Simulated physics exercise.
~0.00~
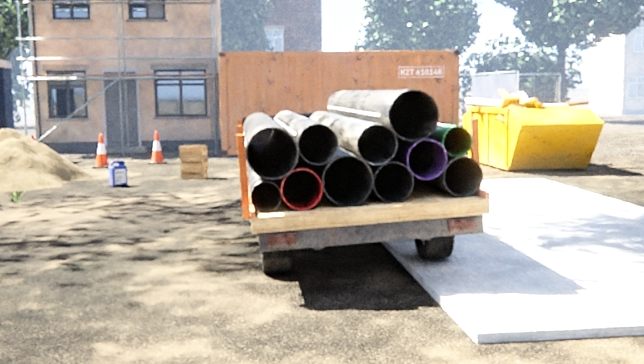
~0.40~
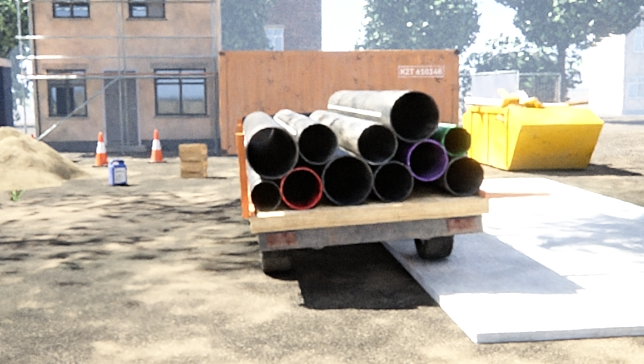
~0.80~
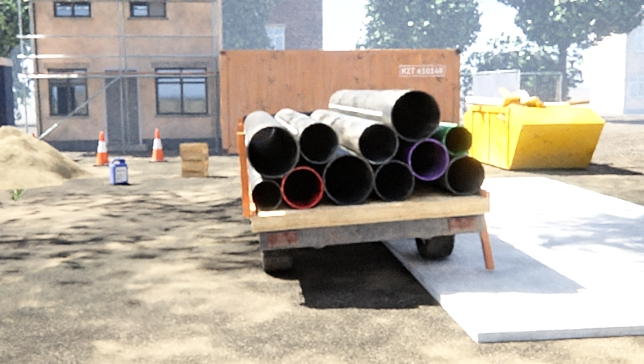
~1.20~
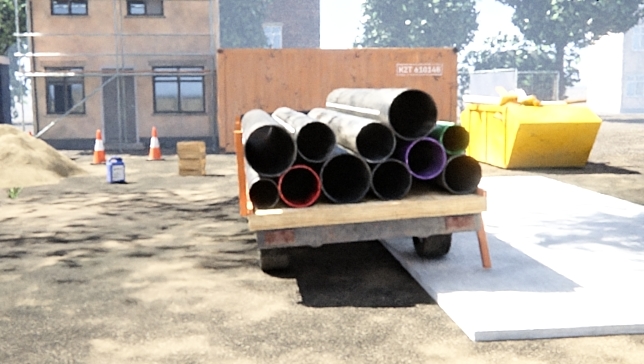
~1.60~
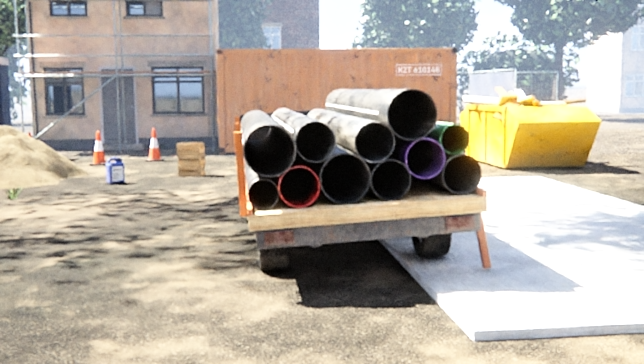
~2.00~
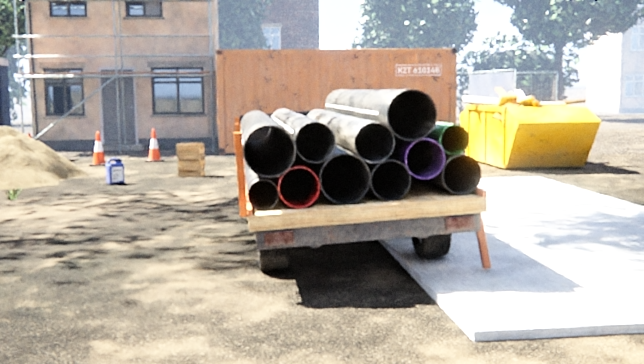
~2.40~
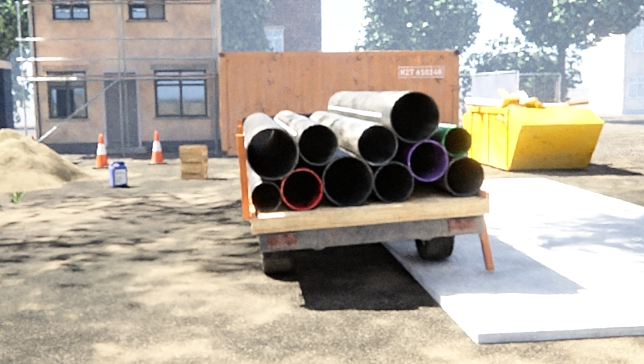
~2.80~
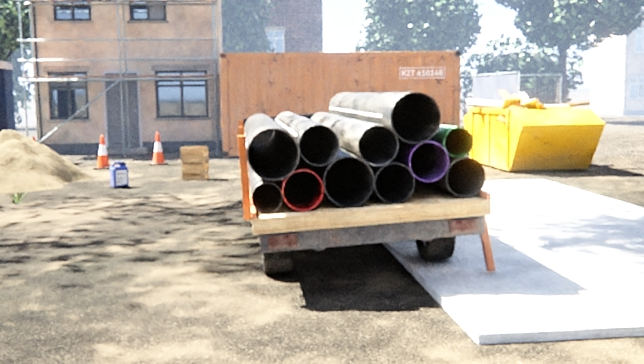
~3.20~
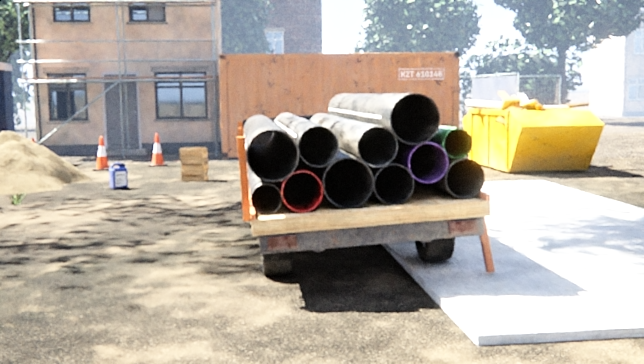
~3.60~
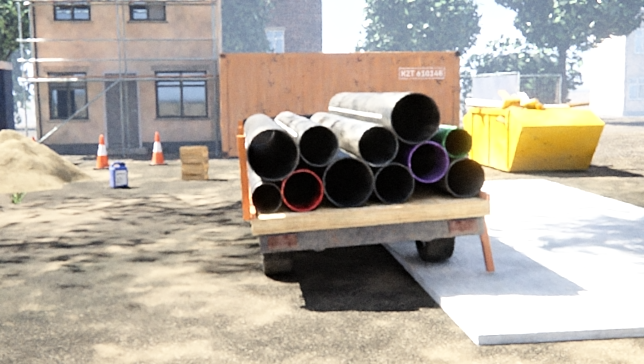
The clip shows black pipes, some with coloured rims, stacked on a parked trailer in a building yard. An orange post at the right edge swings outward and down until it hangs below the deck, while the pipes stay piled and none leaves the trailer.
